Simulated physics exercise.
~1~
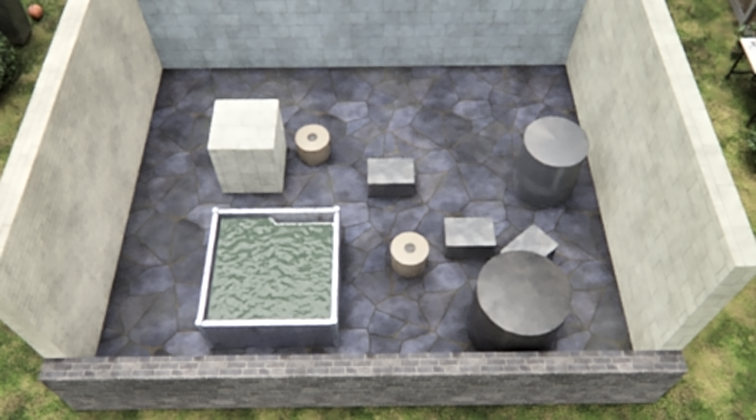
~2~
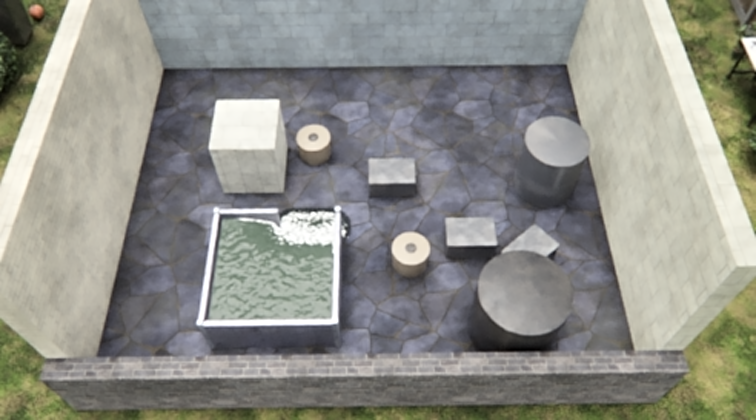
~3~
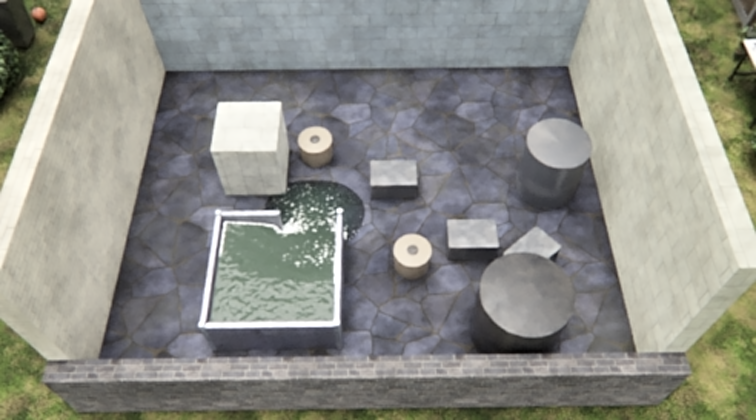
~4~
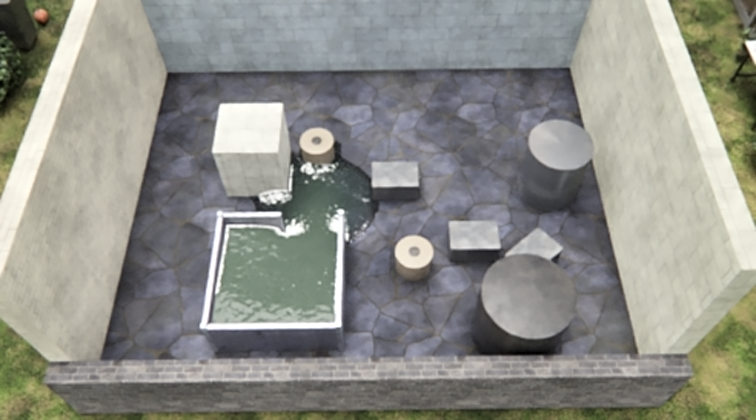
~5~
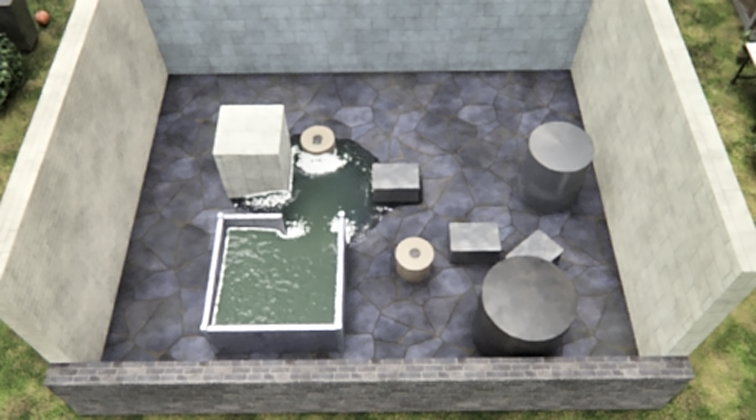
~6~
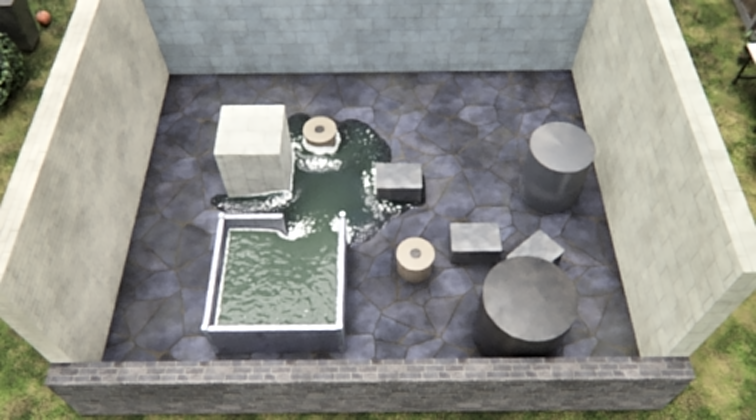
A walled yard's square tank breaches at the back, spilling water that slightly shifts a tub.
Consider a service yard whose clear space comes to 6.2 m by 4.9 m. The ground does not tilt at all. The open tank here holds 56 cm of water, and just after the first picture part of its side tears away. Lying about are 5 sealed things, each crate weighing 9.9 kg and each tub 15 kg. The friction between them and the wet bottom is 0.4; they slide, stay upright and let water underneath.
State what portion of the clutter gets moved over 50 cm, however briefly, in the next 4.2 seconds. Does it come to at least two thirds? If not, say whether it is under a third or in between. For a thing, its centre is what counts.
Share: Middle third.
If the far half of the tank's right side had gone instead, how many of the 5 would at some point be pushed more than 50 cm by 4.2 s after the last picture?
Count: 4.
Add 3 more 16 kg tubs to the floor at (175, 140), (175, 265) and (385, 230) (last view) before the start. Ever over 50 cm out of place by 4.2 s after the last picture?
First stays inside, second stays inside, third stays inside.
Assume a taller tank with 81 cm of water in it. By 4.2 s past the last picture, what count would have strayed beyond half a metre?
The count would be 2.
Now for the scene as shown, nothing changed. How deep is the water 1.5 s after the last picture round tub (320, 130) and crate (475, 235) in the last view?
16 and 0 cm.
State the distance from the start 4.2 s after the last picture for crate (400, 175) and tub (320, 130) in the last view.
200 cm, then 200 cm.
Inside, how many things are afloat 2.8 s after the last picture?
At that time, 0.
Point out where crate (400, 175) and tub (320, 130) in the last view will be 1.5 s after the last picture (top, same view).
Somewhere around (497, 134) and (349, 63).
Then, 0.4 s after the last picture 1 of 5 are over 50 cm from their spots; 0 afloat.
Then, 1.5 s after the last picture 2 of 5 are over 50 cm from their spots; 1 afloat.
Then, 2.8 s after the last picture 2 of 5 are over 50 cm from their spots; 0 afloat.
Then, 4.2 s after the last picture 2 of 5 are over 50 cm from their spots, and 2 have been at some point; 1 afloat.
